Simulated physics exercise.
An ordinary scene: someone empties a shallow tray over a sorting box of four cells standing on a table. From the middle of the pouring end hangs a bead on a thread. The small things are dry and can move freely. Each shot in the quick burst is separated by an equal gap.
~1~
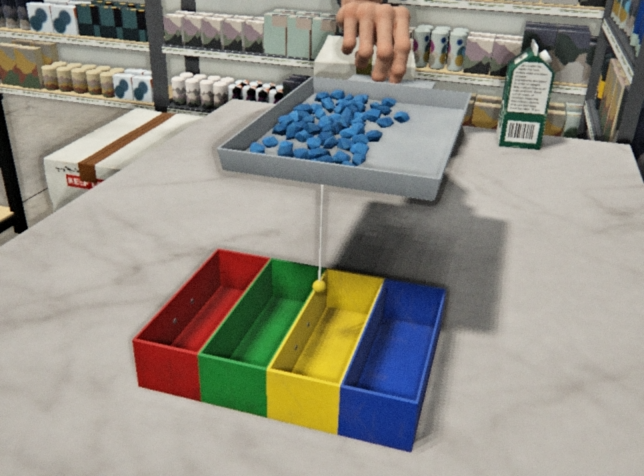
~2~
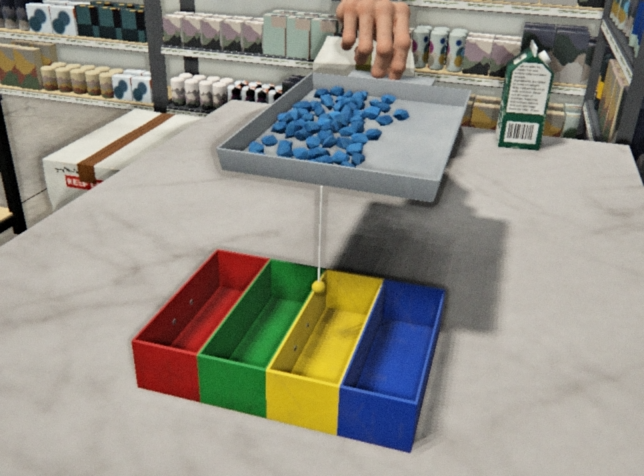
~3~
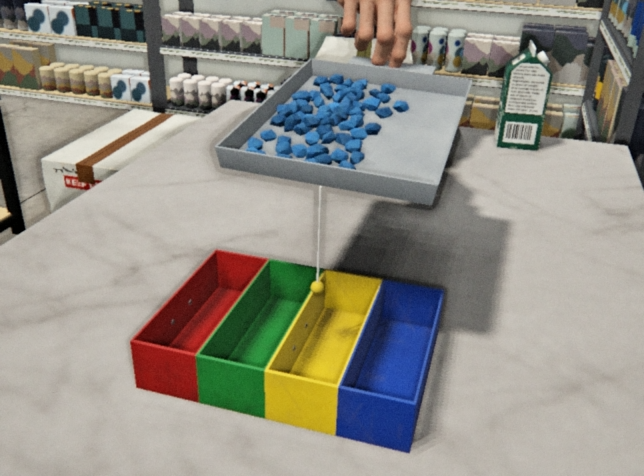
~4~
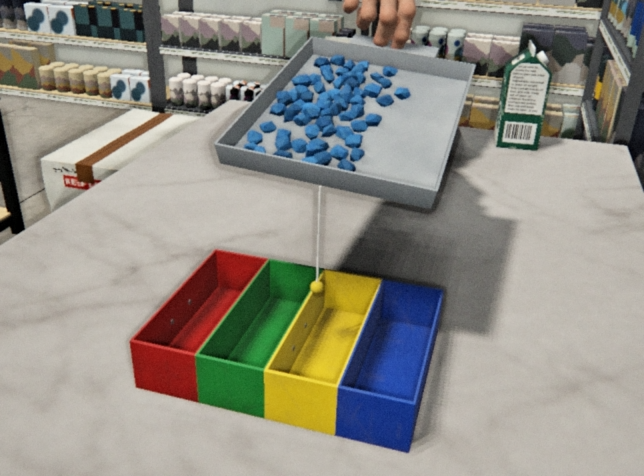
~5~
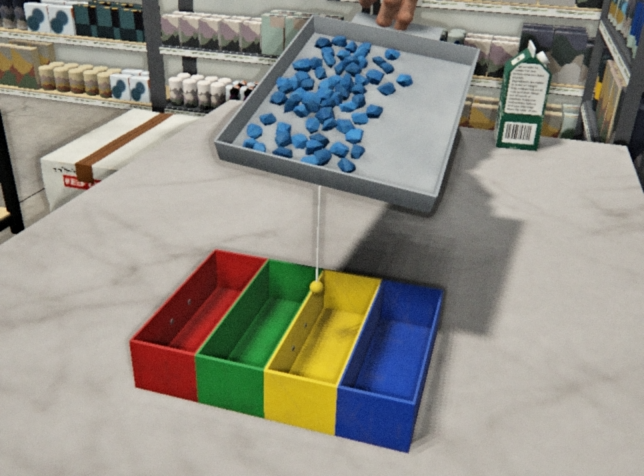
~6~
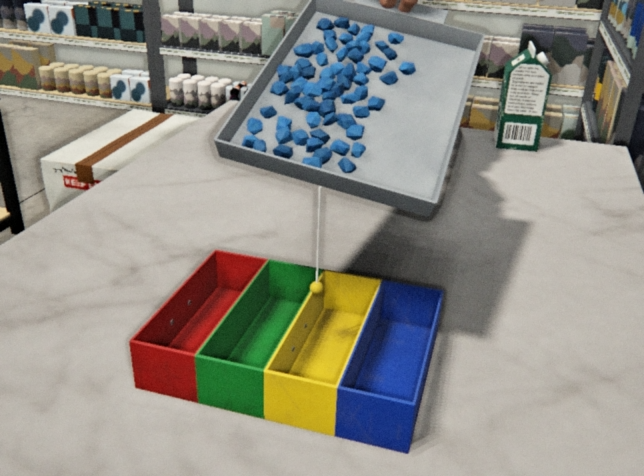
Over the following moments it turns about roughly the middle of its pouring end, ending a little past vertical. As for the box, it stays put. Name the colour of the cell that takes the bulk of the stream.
Blue.
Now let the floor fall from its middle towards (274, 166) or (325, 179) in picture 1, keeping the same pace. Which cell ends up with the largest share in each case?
Case 1 goes to the red one, case 2 to the green one.
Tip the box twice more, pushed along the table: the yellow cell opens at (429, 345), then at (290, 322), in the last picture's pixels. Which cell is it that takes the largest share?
Green; blue.
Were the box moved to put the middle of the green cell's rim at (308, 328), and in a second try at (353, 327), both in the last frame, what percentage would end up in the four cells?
In order: 100 per cent and 100 per cent.
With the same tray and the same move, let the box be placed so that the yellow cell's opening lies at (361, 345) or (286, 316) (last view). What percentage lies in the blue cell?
30 per cent the first time, 40 per cent the second time.
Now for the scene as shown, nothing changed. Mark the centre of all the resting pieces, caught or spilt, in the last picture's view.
I'd say the middle ends up at about (384, 381).
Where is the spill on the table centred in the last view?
It's centred close to pixel (504, 449).
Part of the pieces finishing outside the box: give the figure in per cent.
Share outside: Near 20 %.
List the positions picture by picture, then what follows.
Corners of the pouring end at (222, 148) and (436, 177), level; middle of the load at (325, 127), aquarium stones; bead on its thread at (319, 287); red cell at (167, 366); green cell at (233, 381); yellow cell at (303, 397); blue cell at (377, 414), in the first frame.
Corners of the pouring end at (222, 148) and (435, 178), level; middle of the load at (324, 125), in the second frame.
Corners of the pouring end at (220, 146) and (434, 182), tipped barely, lowest at the right corner; middle of the load at (324, 118), in the third frame.
Corners of the pouring end at (220, 143) and (433, 187), tipped a little, lowest at the right corner; middle of the load at (324, 107), in the fourth frame.
Corners of the pouring end at (219, 140) and (433, 193), tipped clearly, lowest at the right corner; middle of the load at (325, 96), in the fifth frame.
Corners of the pouring end at (220, 138) and (433, 199), tipped clearly, lowest at the right corner; middle of the load at (326, 86); red cell at (164, 367); green cell at (230, 382); yellow cell at (300, 398); blue cell at (374, 415), in the sixth frame.
Soon, tray tipped steeply; most on the tray; a small part falling or outside the box.
A while on, tray tipped past a quarter turn; about a third on the tray; about a quarter in the blue cell; a small part in the yellow cell; about a third falling or outside the box.
Towards the end, tray tipped past a quarter turn; about half in the blue cell; about a quarter in the yellow cell; about a quarter falling or outside the box.
Finally, tray tipped past a quarter turn; about half in the blue cell; about a quarter in the yellow cell; none in the green cell; none in the red cell; about a quarter outside the box.
